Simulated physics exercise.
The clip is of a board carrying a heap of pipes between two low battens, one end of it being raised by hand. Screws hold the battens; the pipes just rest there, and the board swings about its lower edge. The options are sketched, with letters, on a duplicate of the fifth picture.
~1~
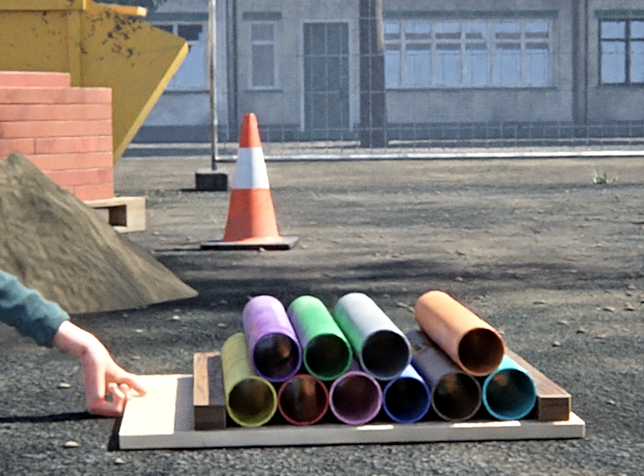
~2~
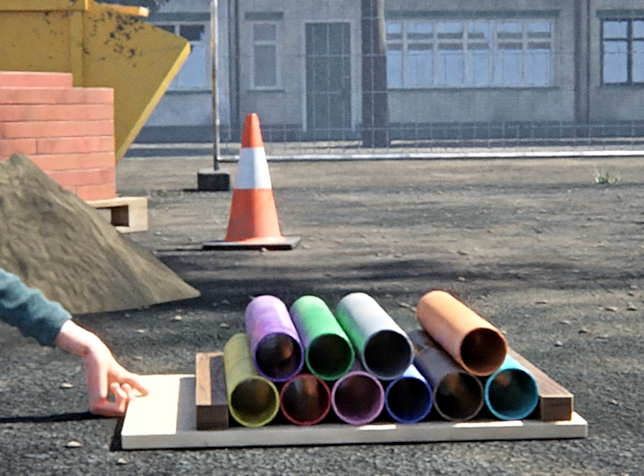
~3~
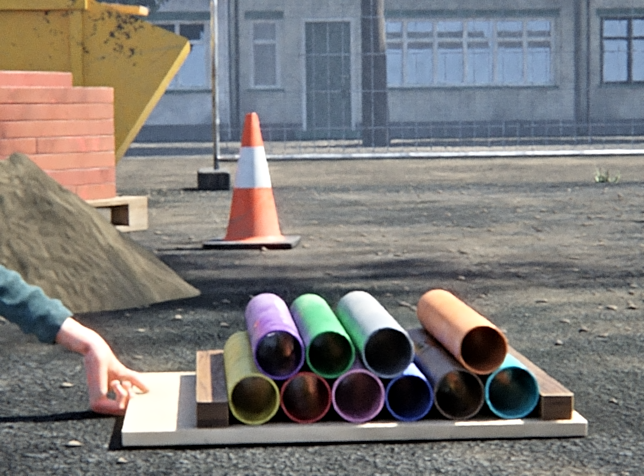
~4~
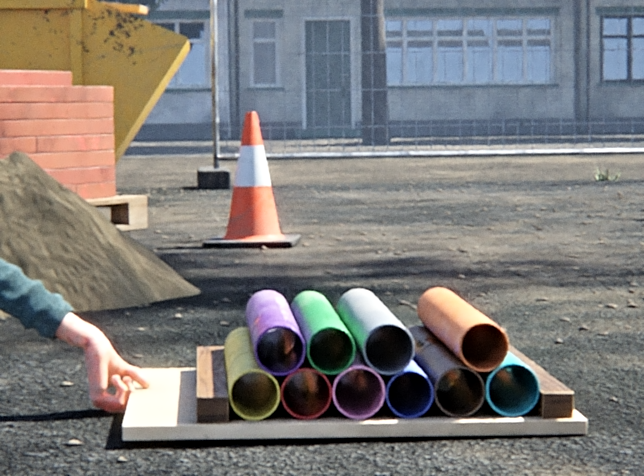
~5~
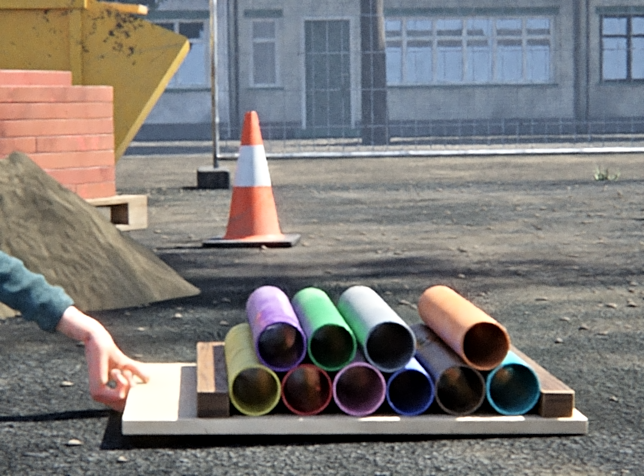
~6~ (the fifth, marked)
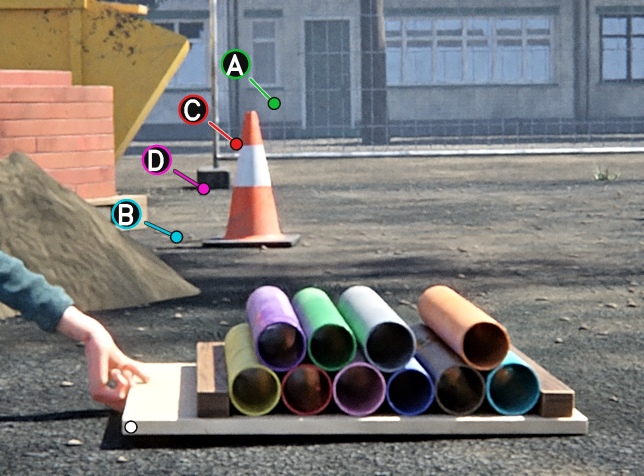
On a gravelly yard with a traffic cone, a sand heap and bricks behind, a hand at the left holds the end of a pale board stacked with colourful pipes between two wooden strips. The hand then lifts that end very slightly, and the pipes rise a little with it, keeping their places in the stack.
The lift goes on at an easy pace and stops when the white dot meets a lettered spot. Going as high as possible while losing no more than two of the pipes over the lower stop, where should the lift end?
No higher than B.
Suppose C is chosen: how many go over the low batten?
With C, four.
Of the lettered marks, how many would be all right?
One of them.
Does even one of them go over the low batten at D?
Yes.
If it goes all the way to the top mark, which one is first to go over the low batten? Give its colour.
The orange one.
On the marked copy, A at (275, 103); B at (176, 237); C at (237, 144); D at (204, 189); the white dot at (131, 427).
With B. Early on, board at 18°.
Further on, board at 26°.
At the end, board at 26°, two over the low batten (grey, orange).
As for the rest, A four over the low batten (grey, purple, green, orange); C four over the low batten (grey, purple, green, orange); D four over the low batten (grey, purple, green, orange).
